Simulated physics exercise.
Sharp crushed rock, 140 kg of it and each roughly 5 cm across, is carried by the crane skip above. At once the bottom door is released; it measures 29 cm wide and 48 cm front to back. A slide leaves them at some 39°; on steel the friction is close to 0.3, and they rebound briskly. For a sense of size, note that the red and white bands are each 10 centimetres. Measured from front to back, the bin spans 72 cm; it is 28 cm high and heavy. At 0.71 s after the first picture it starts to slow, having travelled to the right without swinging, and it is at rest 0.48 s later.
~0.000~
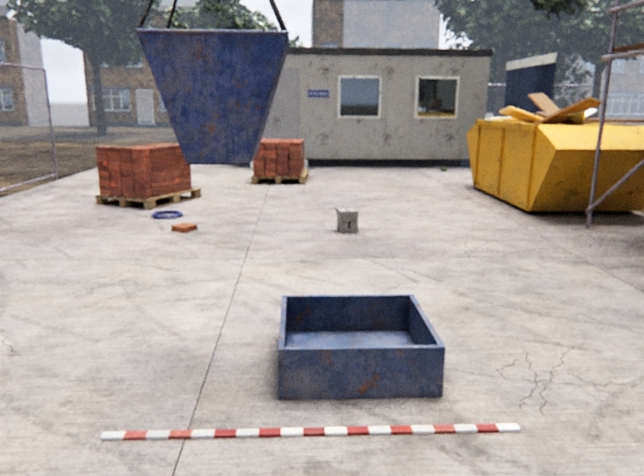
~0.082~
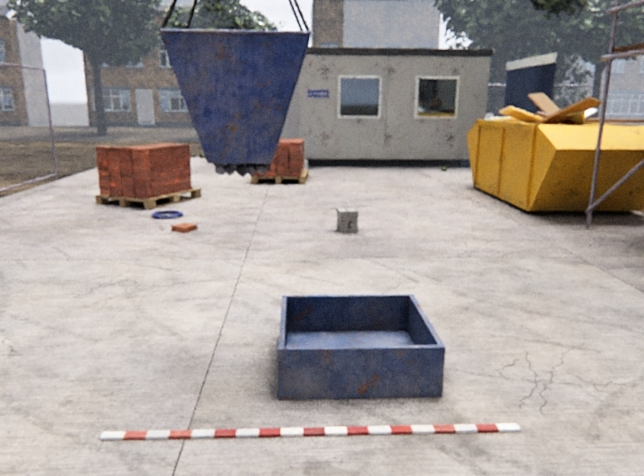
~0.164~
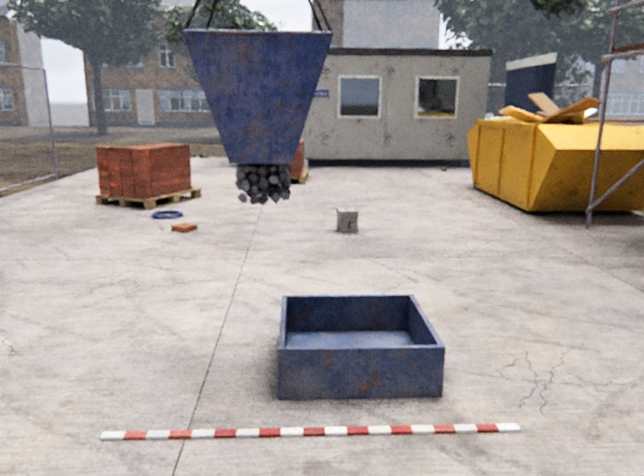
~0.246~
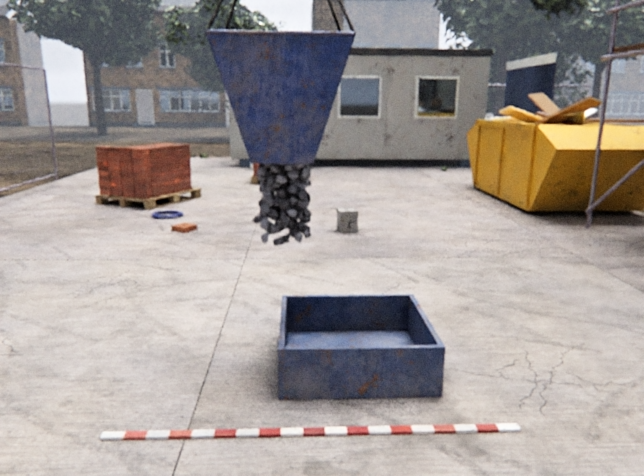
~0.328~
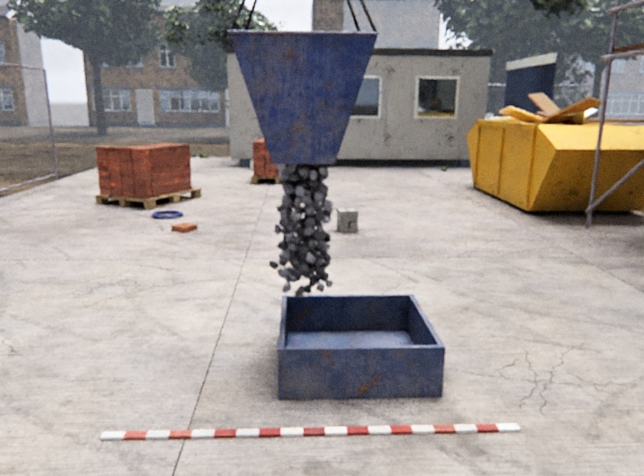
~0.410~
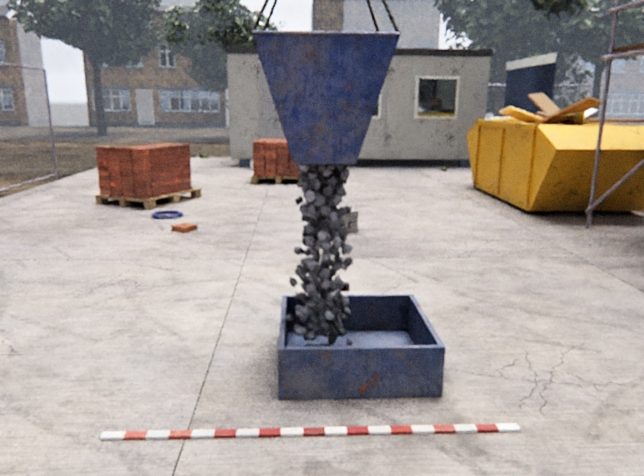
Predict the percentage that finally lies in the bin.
73 per cent, roughly.
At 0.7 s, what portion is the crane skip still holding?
Close to 5 percent has not yet come out.
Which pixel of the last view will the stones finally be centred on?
Near (396, 347).
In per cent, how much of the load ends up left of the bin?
Around 0 in a hundred of the load.
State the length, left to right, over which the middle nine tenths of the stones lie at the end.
The stretch runs about 120 cm.
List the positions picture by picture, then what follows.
In the first frame, the outlet is at (218, 153); nothing has dropped yet.
In the second frame, the outlet is at (239, 153); 5 % is out.
In the third frame, the outlet is at (261, 153); 15 % is out, the lowest stones still above the rim at (266, 193), 99 cm up.
In the fourth frame, the outlet is at (282, 153); 25 % is out, the lowest stones still above the rim at (286, 233), 79 cm up.
In the fifth frame, the outlet is at (304, 153); 35 % is out, the lowest stones still above the rim at (304, 282), 51 cm up.
In the sixth frame, the outlet is at (325, 153); 47 % is out, the lowest stones still above the rim at (323, 310), 32 cm up.
After 0.7 s, 6 % in the crane skip, 94 % falling or lying in the bin; the stones farthest right are at (413, 342).
After 1.1 s, 0 % in the crane skip, 73 % falling or lying in the bin, 27 % falling or lying beside or right of the bin; the stones farthest right are at (527, 347).
After 1.7 s, 0 % in the crane skip, 73 % falling or lying in the bin, 27 % falling or lying beside or right of the bin.
After 2.6 s, 0 % in the crane skip, 73 % falling or lying in the bin, 27 % falling or lying beside or right of the bin.
After 4.5 s, 0 % in the crane skip, 73 % in the bin, 27 % beside or right of the bin.
